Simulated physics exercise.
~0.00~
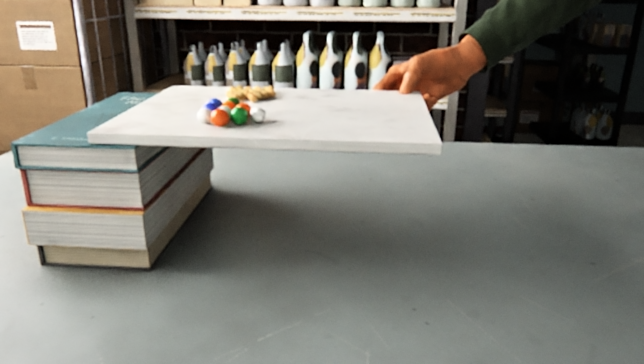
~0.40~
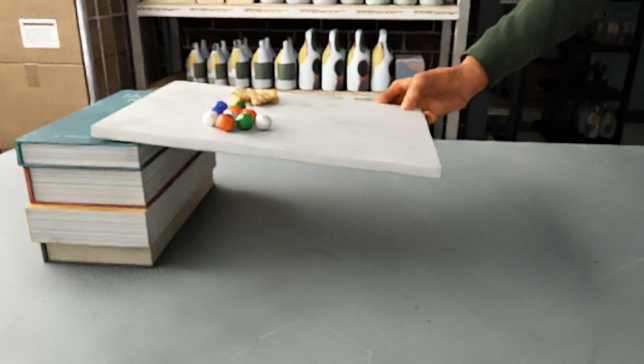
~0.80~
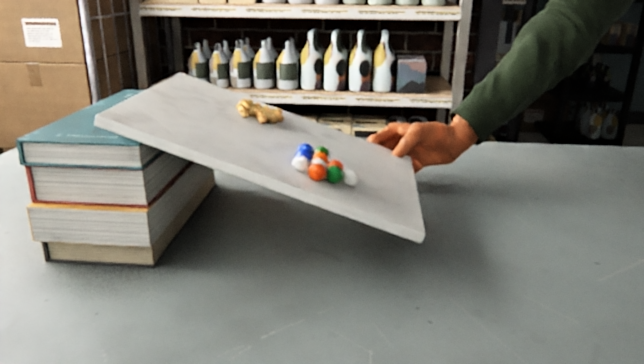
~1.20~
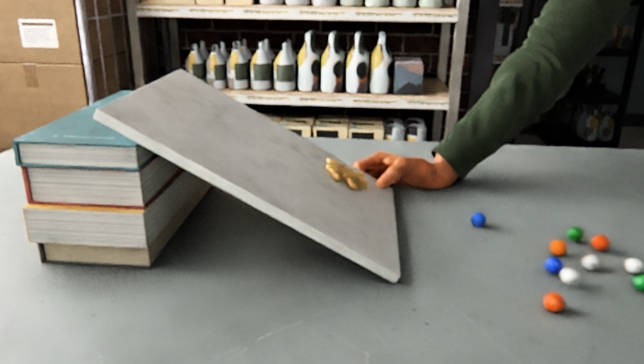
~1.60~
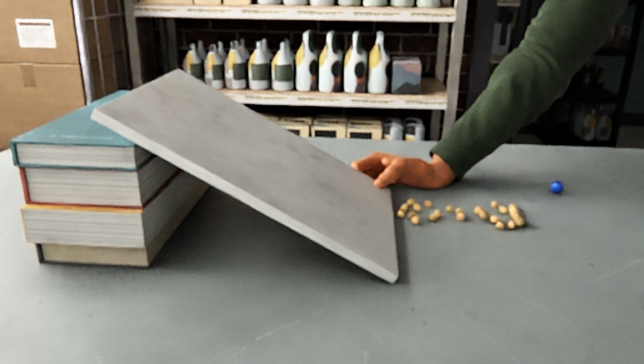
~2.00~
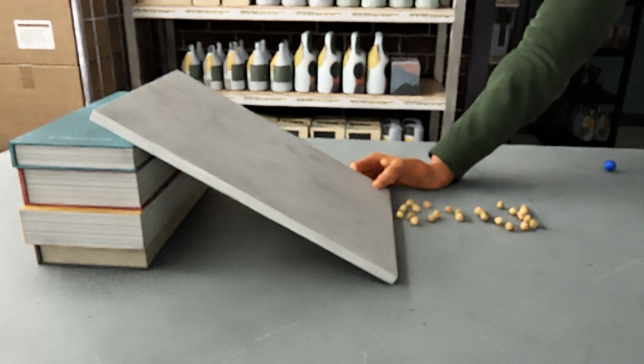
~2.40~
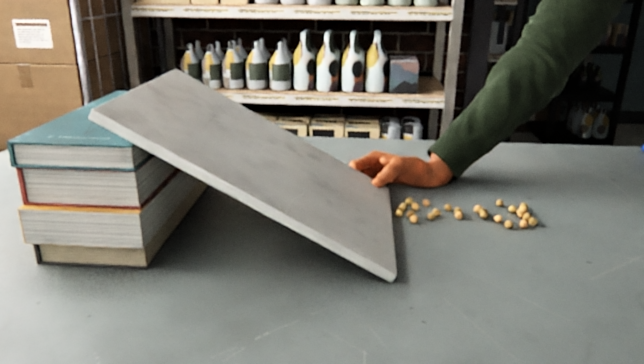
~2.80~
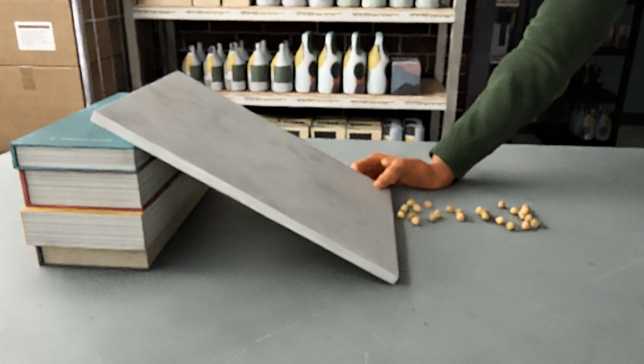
A pale grey board rests on a stack of thick books at the left of a grey table, seen from the front and slightly above, with shelves of bottles behind. A hand in a dark green sleeve holds its right end, and small coloured balls sit in front of a tan heap. The hand lowers that end, and the balls slide down the slope first, scattering rightward across the table. The tan pieces follow and spread just beyond the board. The last blue ball rolls out of view, leaving the tan pieces still beside the hand.
